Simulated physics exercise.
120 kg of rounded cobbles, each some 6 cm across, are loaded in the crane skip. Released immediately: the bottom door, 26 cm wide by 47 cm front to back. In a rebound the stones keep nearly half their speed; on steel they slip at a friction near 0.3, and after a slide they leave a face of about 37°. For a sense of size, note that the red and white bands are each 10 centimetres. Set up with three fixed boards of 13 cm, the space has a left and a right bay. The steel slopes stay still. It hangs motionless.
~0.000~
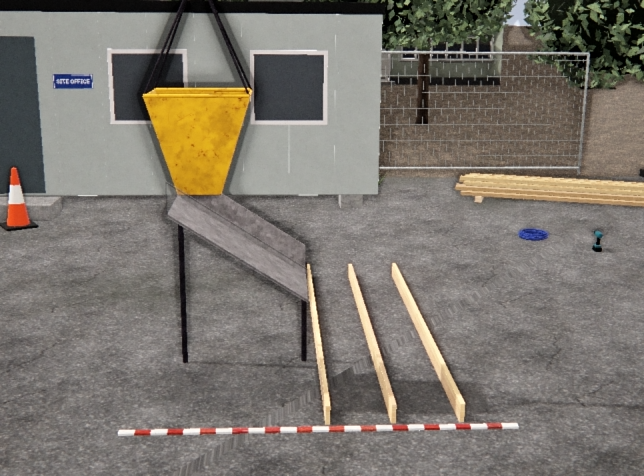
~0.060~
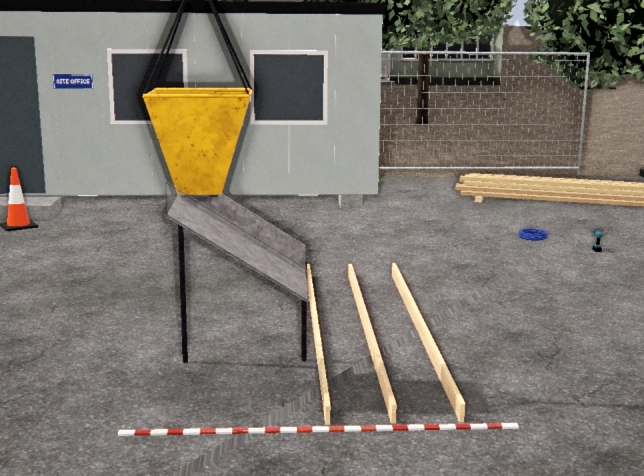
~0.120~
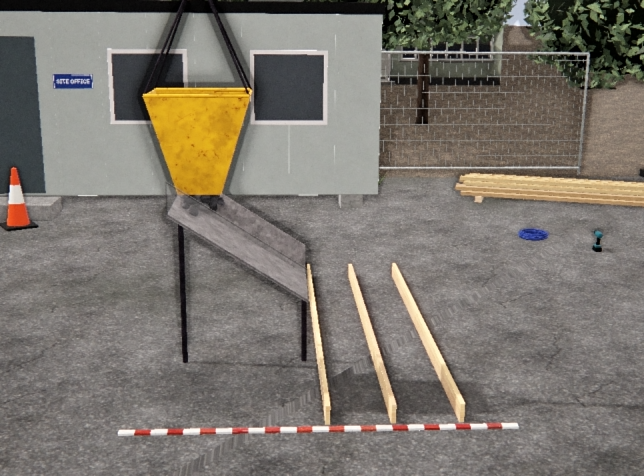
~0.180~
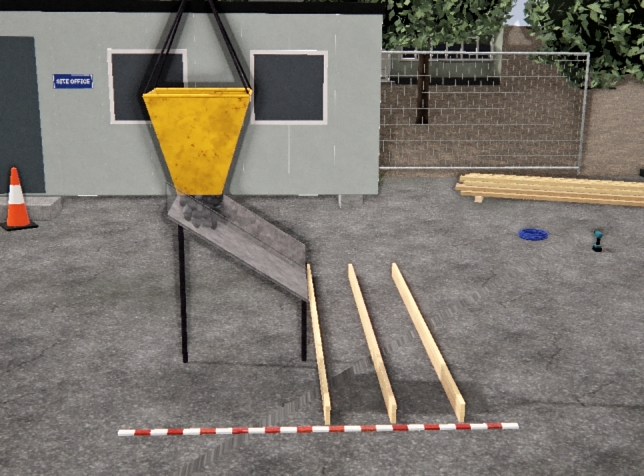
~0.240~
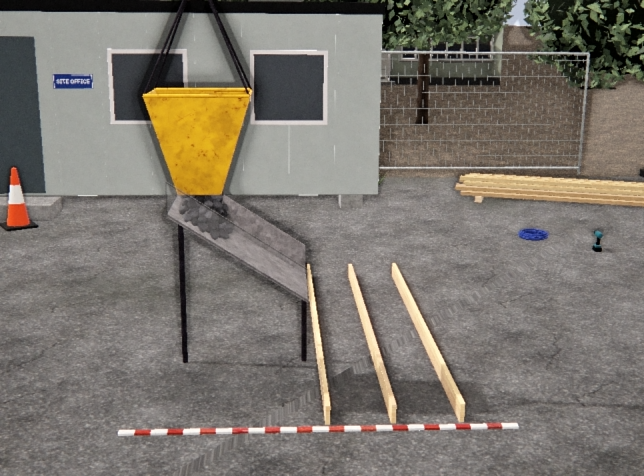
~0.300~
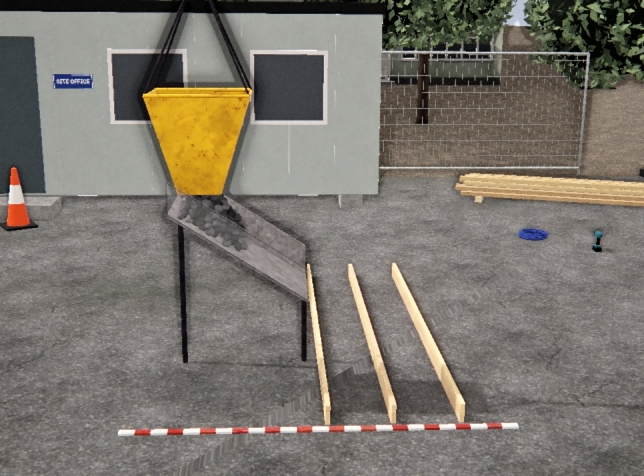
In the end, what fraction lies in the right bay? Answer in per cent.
Around 54 %.
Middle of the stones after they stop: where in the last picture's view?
Centre position approx (394, 378).
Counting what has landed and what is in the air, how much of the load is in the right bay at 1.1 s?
Some 15 per cent has got there by then.
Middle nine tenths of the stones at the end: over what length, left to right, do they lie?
Some 70 cm from left to right.
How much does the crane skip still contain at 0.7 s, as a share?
Near 15 % is still in there.
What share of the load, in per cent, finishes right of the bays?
About 0 percent of the load.
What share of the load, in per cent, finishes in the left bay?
I'd say close to 45 per cent of the load ends there.
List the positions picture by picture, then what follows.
The outlet is at (199, 186); nothing has dropped yet, in the first frame.
The outlet is at (199, 186); 3 % is out, in the second frame.
Outlet at (199, 186), the stream shows down to (209, 204); 90 % still inside, in the third frame.
Outlet at (199, 186), the stream shows down to (211, 219); 81 % still inside, in the fourth frame.
Outlet at (199, 186), the stream shows down to (223, 229); 72 % still inside, in the fifth frame.
Outlet at (199, 186), the stream shows down to (237, 238); 65 % still inside, in the sixth frame.
After 0.7 s, 15 % in the crane skip, 70 % on the steel, 6 % falling or lying left of the bays, 9 % falling or lying in the left bay; the stones farthest right are at (374, 348).
After 1.1 s, 0 % in the crane skip, 43 % on the steel, 6 % falling or lying left of the bays, 33 % falling or lying in the left bay, 17 % falling or lying in the right bay; the stones farthest right are at (441, 376).
After 1.7 s, 0 % in the crane skip, 1 % on the steel, 2 % falling or lying left of the bays, 49 % falling or lying in the left bay, 46 % falling or lying in the right bay, 2 % falling or lying right of the bays; the stones farthest right are at (484, 374).
After 2.6 s, 0 % in the crane skip, 44 % falling or lying in the left bay, 54 % falling or lying in the right bay, 2 % falling or lying right of the bays; the stones farthest right are at (520, 374).
After 4.5 s, 0 % in the crane skip, 44 % in the left bay, 54 % in the right bay, 2 % right of the bays; the stones farthest right are at (520, 374).
